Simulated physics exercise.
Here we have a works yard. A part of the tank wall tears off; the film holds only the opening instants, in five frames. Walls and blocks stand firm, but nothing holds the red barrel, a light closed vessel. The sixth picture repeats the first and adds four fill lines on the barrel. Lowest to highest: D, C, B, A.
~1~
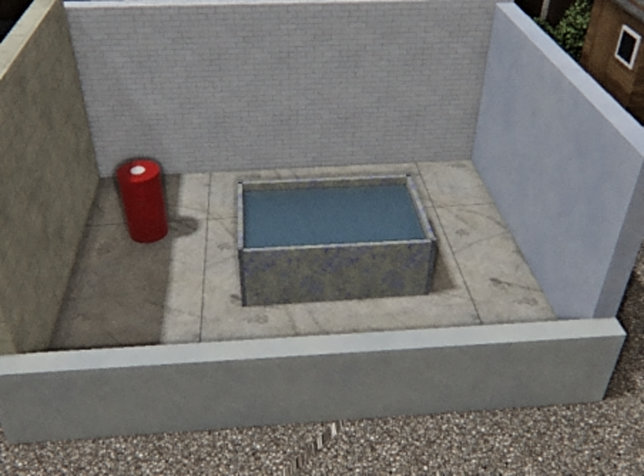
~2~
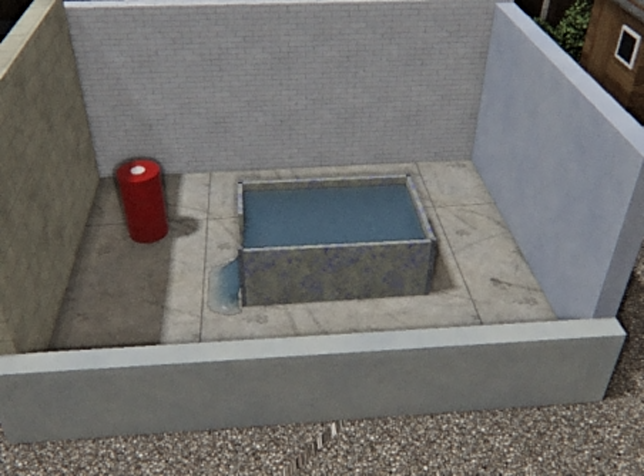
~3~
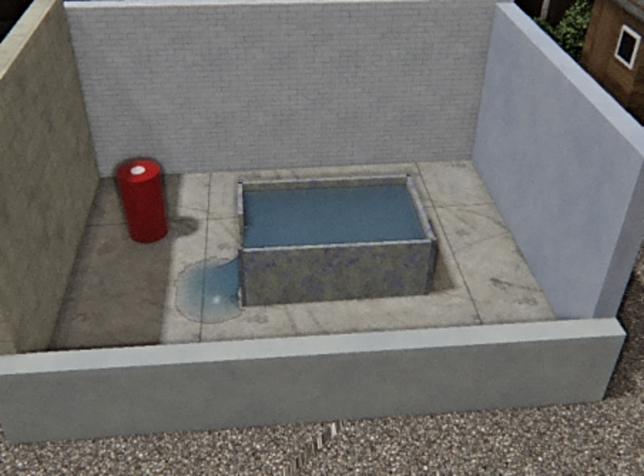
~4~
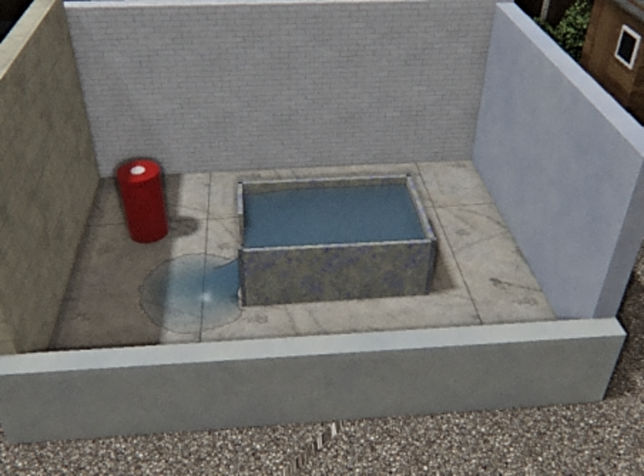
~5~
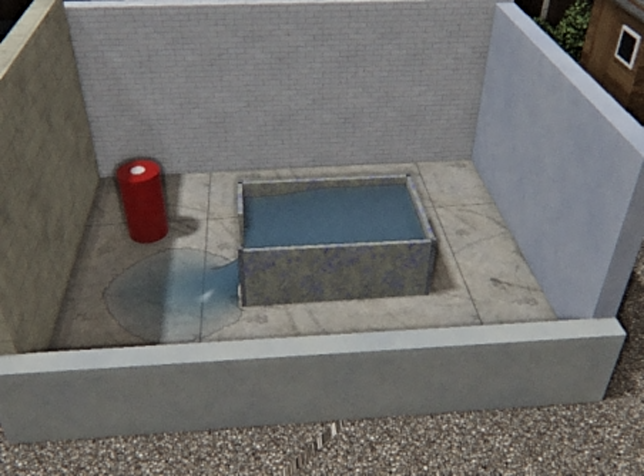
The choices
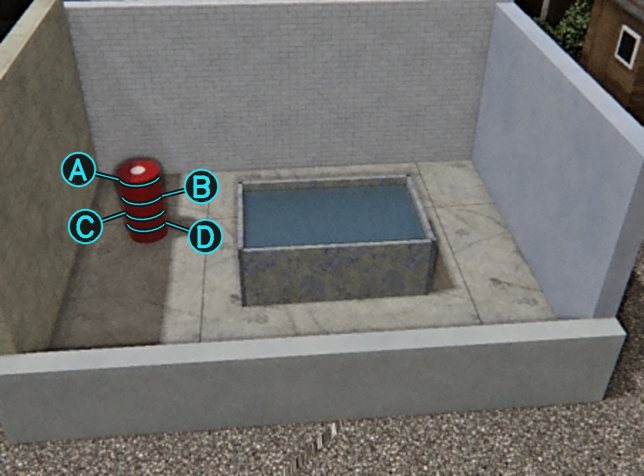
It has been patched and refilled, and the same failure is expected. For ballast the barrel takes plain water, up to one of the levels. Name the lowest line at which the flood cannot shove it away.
Level D just does it.
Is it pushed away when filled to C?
No.
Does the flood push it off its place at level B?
No, that is safe.
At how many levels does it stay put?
All of them.
On the marked copy, A at (137, 185); B at (140, 204); C at (143, 219); D at (145, 231); from the bottom up D, C, B, A.
With A, it does not move.
With B, it does not move.
With C, it does not move.
With D, it does not move.
